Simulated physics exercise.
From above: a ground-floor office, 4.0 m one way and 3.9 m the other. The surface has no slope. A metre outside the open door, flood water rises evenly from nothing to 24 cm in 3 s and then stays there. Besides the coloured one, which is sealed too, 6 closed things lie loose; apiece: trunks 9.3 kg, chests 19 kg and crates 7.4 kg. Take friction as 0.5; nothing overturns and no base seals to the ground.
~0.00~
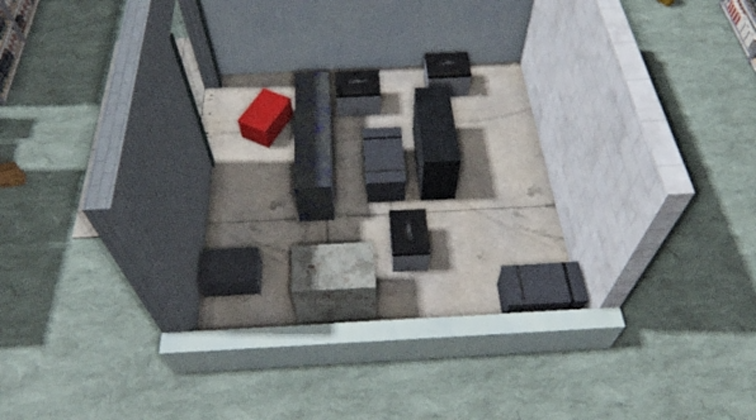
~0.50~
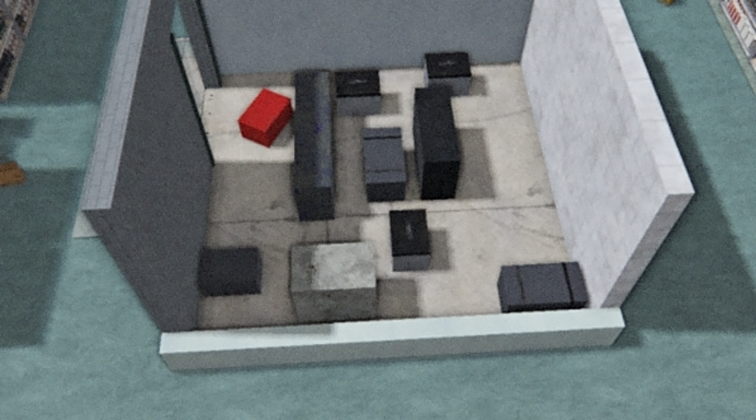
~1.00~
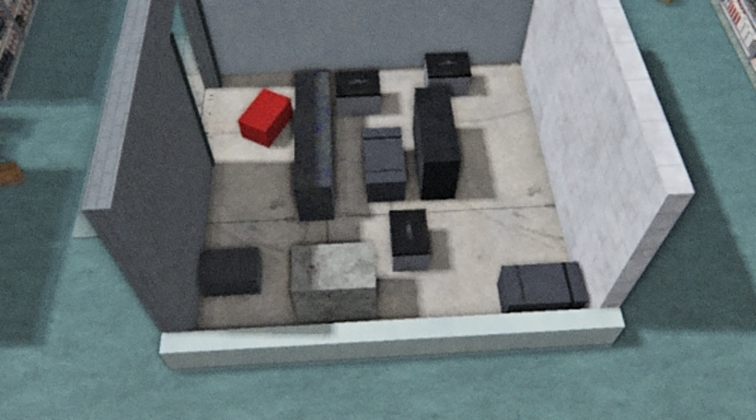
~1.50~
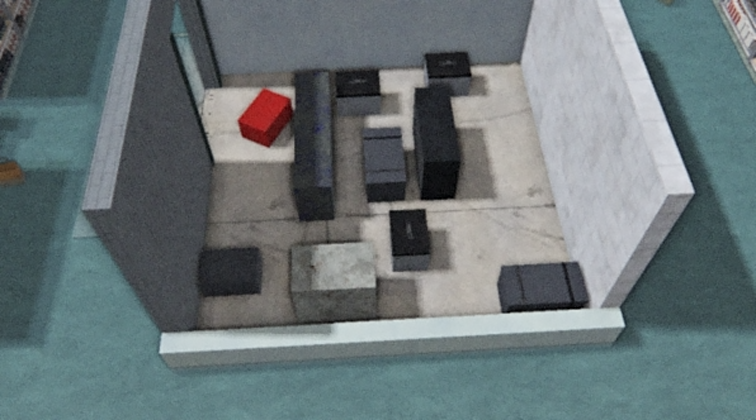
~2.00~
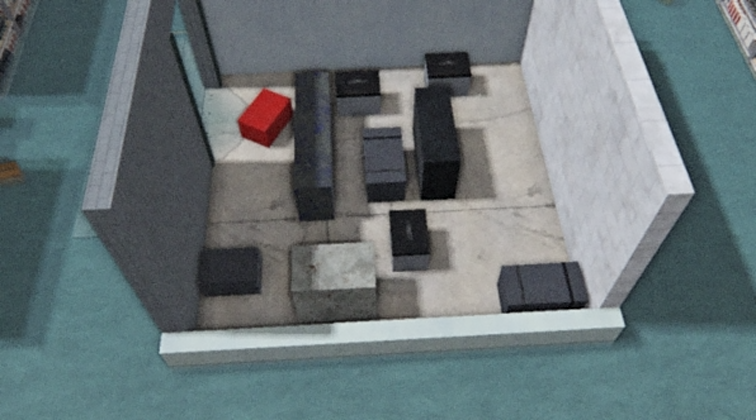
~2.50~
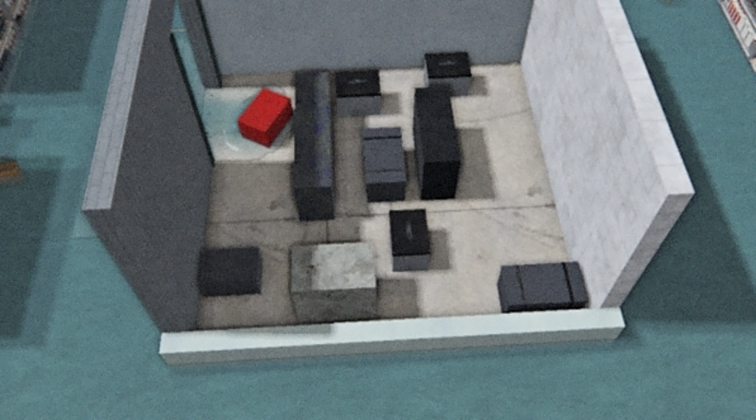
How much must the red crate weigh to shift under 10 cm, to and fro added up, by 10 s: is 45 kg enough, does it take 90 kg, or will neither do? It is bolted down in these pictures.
For it, only the higher weight holds it.
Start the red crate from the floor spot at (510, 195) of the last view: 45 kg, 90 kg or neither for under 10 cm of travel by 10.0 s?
The smaller is enough.
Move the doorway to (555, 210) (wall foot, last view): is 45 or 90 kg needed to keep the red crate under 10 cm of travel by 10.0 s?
In that case the lower weight is enough.
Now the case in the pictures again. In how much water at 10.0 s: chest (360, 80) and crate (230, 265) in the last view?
About 7 and 13 cm.
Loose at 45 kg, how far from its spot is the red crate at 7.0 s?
About 20 cm.
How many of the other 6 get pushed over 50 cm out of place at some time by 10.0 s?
2 of them.
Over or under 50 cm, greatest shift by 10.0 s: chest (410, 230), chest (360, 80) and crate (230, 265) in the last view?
In that order: Under, less, over.
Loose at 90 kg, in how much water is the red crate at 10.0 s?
About 15 cm.
After 3.5 s the red crate would be 11 cm from its start with 45 kg and 0 cm from its start with 90 kg; 10 cm of water round it then.
After 4.5 s the red crate would be 22 cm from its start with 45 kg and 0 cm from its start with 90 kg; 10 cm of water round it then.
After 7.0 s the red crate would be 22 cm from its start with 45 kg and 0 cm from its start with 90 kg; 12 cm of water round it then.
After 10.0 s the red crate would be 22 cm from its start with 45 kg and 0 cm from its start with 90 kg; 15 cm of water round it then.
